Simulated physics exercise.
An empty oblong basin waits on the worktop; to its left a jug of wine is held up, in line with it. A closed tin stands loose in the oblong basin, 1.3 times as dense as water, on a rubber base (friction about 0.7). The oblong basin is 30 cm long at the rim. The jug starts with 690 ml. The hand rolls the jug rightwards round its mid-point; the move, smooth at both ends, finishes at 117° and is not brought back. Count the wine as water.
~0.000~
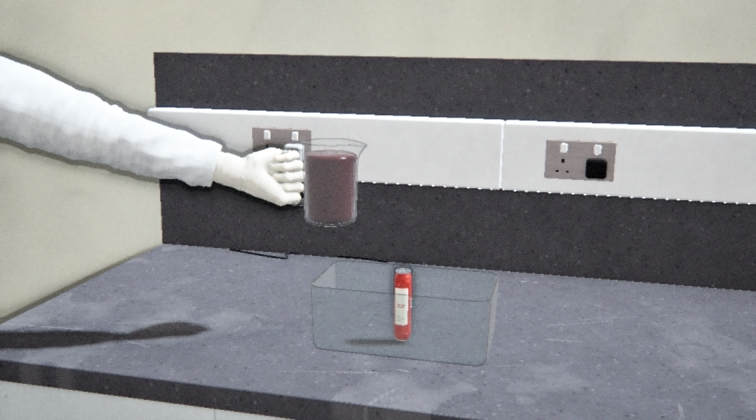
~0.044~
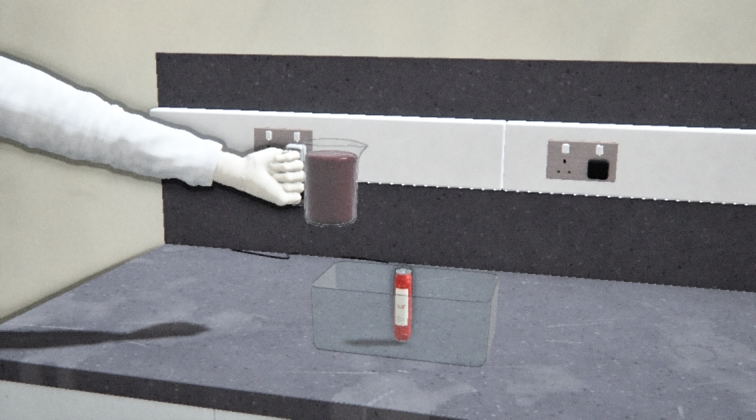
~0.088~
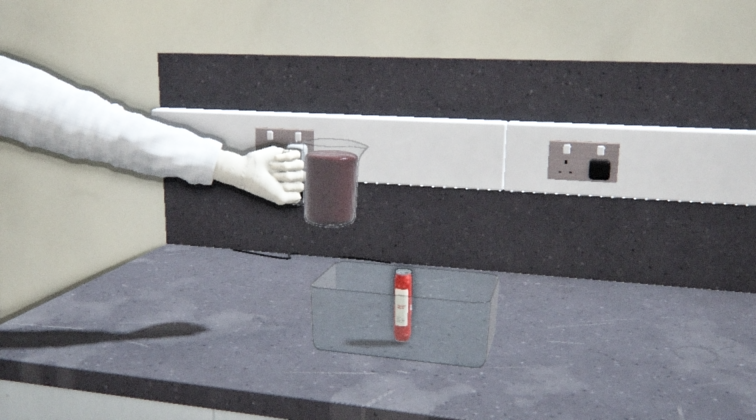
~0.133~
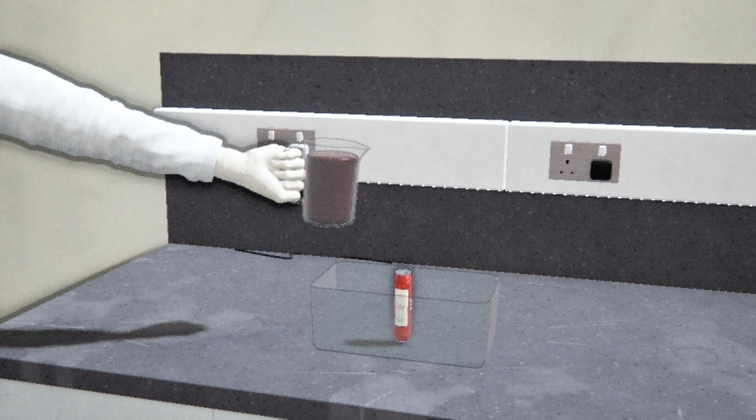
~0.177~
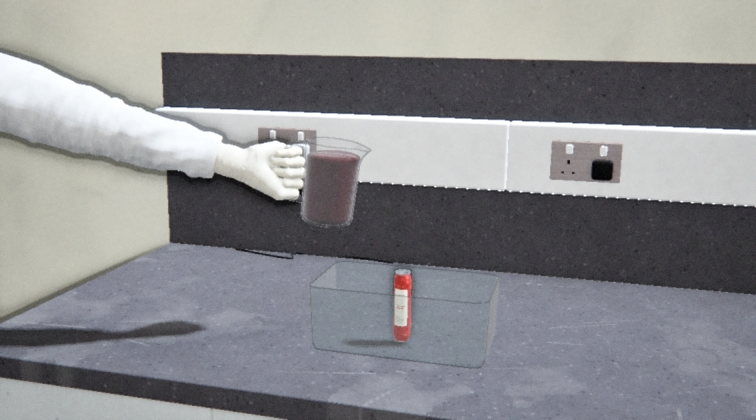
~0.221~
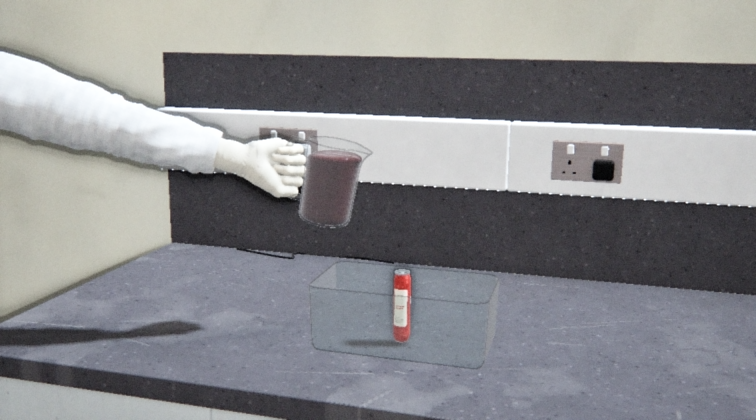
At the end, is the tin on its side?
The tin falls.
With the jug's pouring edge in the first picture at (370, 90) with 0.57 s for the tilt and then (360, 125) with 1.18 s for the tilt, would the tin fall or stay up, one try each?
First it keeps standing; then it goes over.
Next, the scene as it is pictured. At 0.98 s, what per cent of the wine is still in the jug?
About 26 per cent.
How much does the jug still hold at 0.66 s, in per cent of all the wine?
About 84 per cent.
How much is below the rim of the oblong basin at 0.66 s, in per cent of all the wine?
About 2 per cent.
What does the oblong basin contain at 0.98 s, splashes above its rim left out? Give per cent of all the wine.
About 48 per cent.
Then, 0.66 s in, the tilt is 69° and 83 per cent is still to pour; the tin stands where it began.
Then, 0.98 s in, the tilt is 109° and 25 per cent is still to pour; the tin stands where it began.
Then, 1.32 s in, the tilt is 117° and 0 per cent is still to pour; the tin leans 51°.
Then, 1.68 s in, the tilt is 117° and 0 per cent is still to pour; the tin lies on its side.
Finally, the tin lies on its side.
